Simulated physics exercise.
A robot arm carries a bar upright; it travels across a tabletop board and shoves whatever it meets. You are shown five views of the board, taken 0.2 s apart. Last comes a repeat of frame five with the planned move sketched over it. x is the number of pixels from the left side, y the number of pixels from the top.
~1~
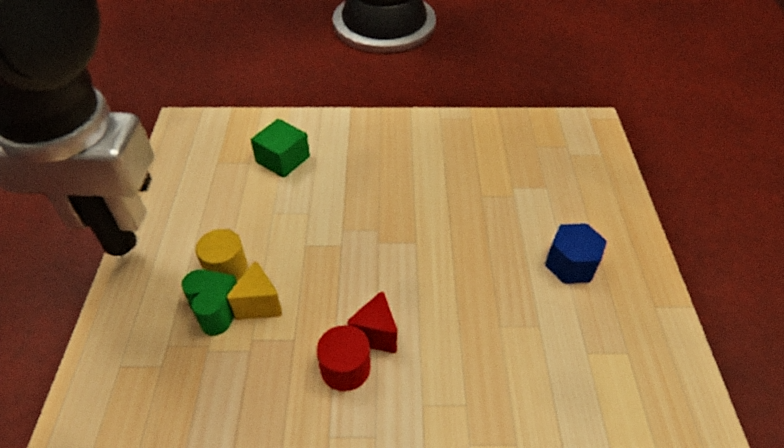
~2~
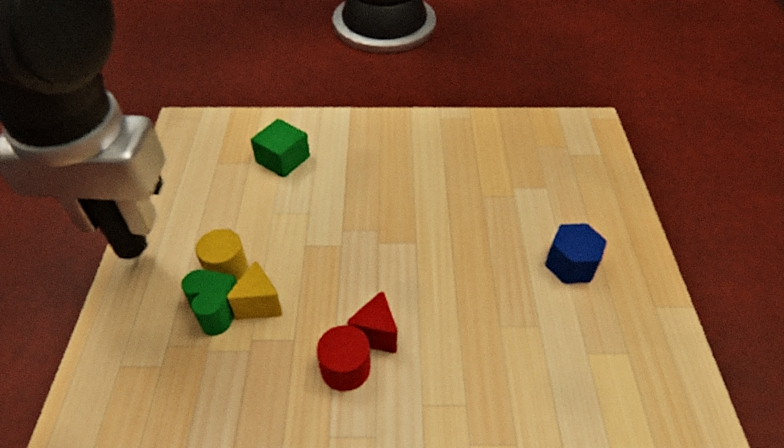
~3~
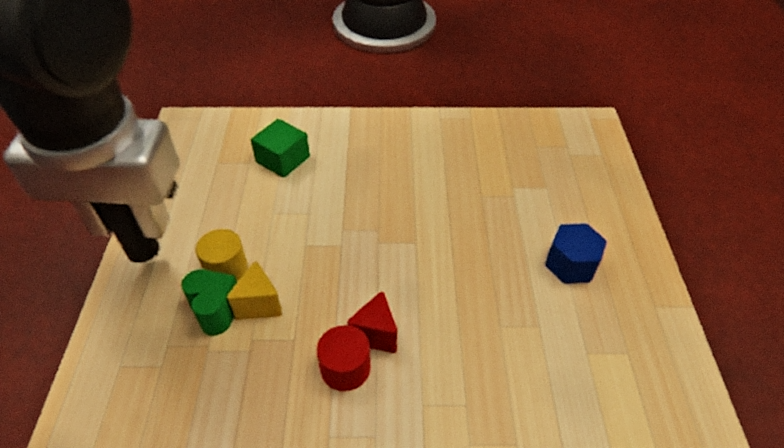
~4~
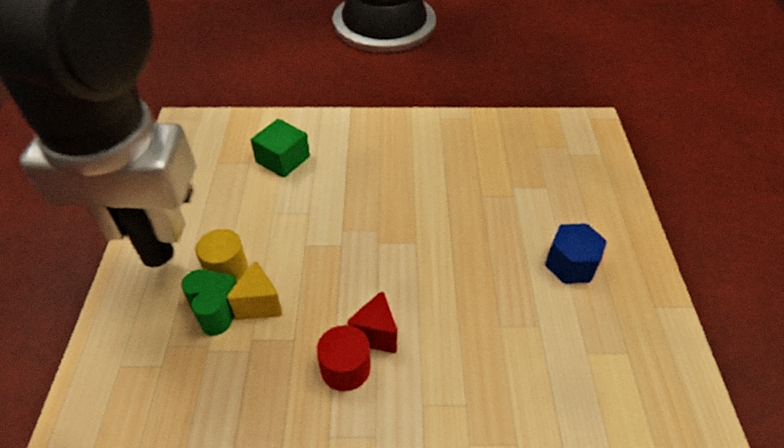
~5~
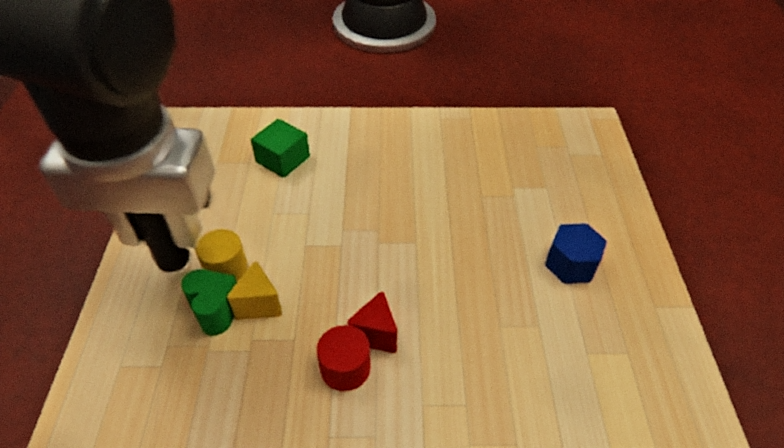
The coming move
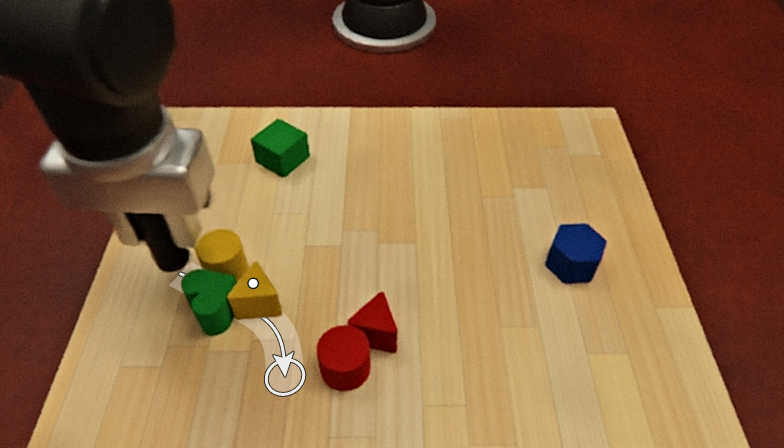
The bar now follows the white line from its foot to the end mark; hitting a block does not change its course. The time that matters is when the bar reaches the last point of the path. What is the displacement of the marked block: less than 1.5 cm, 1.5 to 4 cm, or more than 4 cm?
More than 4 cm.
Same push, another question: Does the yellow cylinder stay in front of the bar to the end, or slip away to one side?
Fallen away.
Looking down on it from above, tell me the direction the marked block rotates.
The block turns counter-clockwise.
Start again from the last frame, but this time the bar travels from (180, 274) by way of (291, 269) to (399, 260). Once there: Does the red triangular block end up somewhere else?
Short answer: No.
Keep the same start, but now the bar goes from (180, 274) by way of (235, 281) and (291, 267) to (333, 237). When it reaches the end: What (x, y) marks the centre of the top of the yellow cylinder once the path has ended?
My prediction: (324, 188).
The line goes from (180, 274) through (226, 297) and (271, 324) to (285, 377); the dot is on the yellow triangular block.
What follows on the original path. One third of the way, bar (221, 283); green heart-shaped block (228, 313), turned 25° clockwise; yellow cylinder (245, 247); yellow triangular block (271, 294), turned 50° anticlockwise.
Two thirds of the way, bar (268, 312); green heart-shaped block (244, 346), turned 85° clockwise; yellow cylinder (245, 248); yellow triangular block (301, 302), turned 40° anticlockwise.
At the end, bar (281, 364); green heart-shaped block (234, 378), turned 160° clockwise; yellow cylinder (245, 248); yellow triangular block (307, 305), turned 55° anticlockwise; red cylinder unmoved; red triangular block unmoved.
